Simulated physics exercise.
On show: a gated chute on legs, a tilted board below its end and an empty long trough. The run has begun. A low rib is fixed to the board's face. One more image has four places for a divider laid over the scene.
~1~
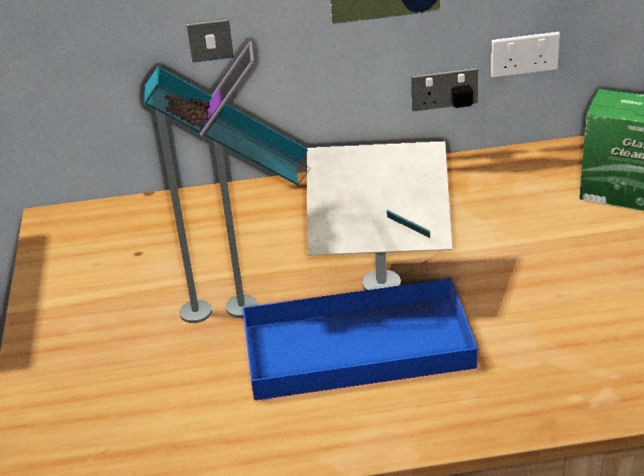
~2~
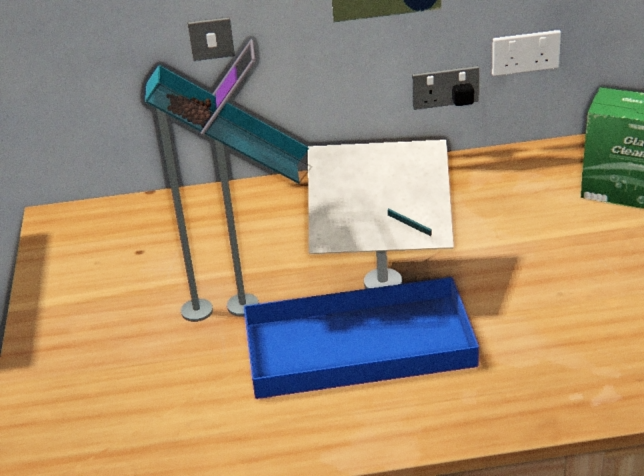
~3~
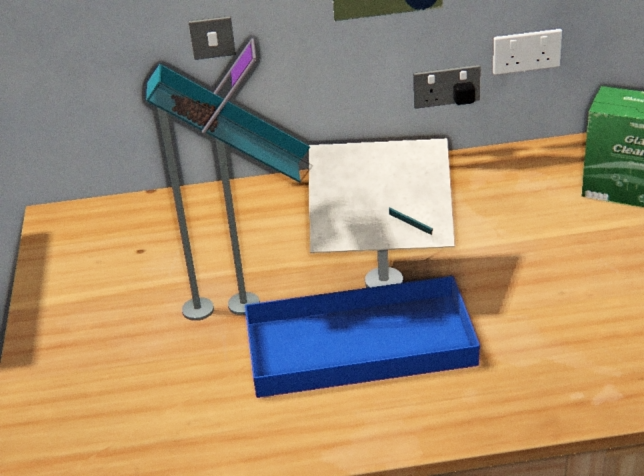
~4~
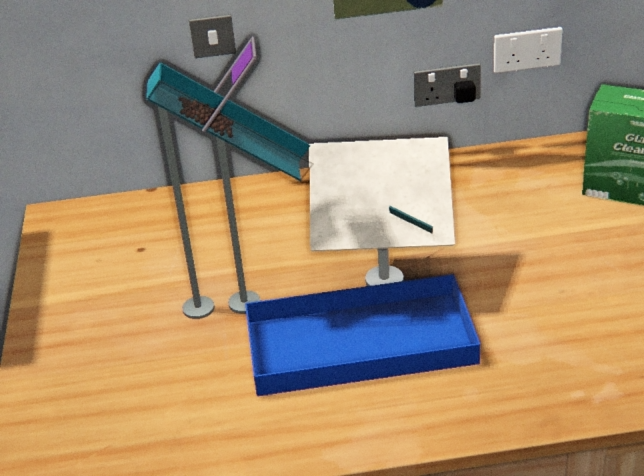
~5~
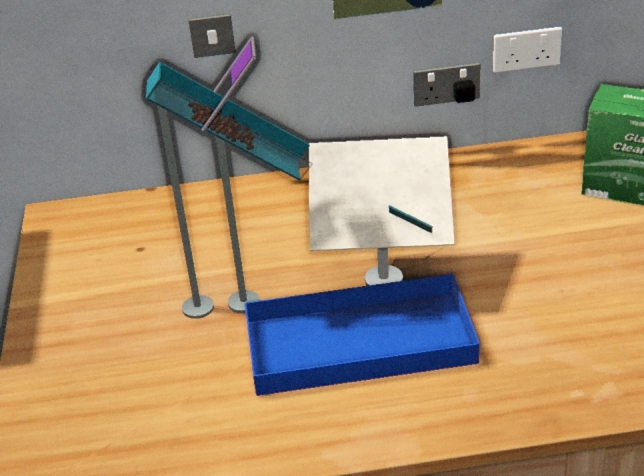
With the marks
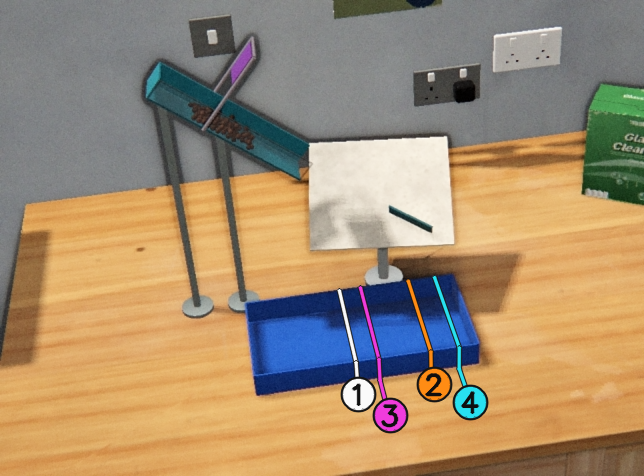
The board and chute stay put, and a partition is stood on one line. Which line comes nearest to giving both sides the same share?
Line 2 does it best.
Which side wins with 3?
Right.
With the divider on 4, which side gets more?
More lands on the left.
On the marked copy, line 1 crosses the front rim at (355, 361); line 2 crosses the front rim at (430, 350); line 3 crosses the front rim at (378, 358); line 4 crosses the front rim at (459, 346).
For line 1, of what is caught, none at all on the left of the divider, the whole lot on the right.
For line 2, of what is caught, close to half on the left of the divider, close to half on the right.
For line 3, of what is caught, a small share on the left of the divider, all but a few on the right.
For line 4, of what is caught, all but a few on the left of the divider, a small share on the right.
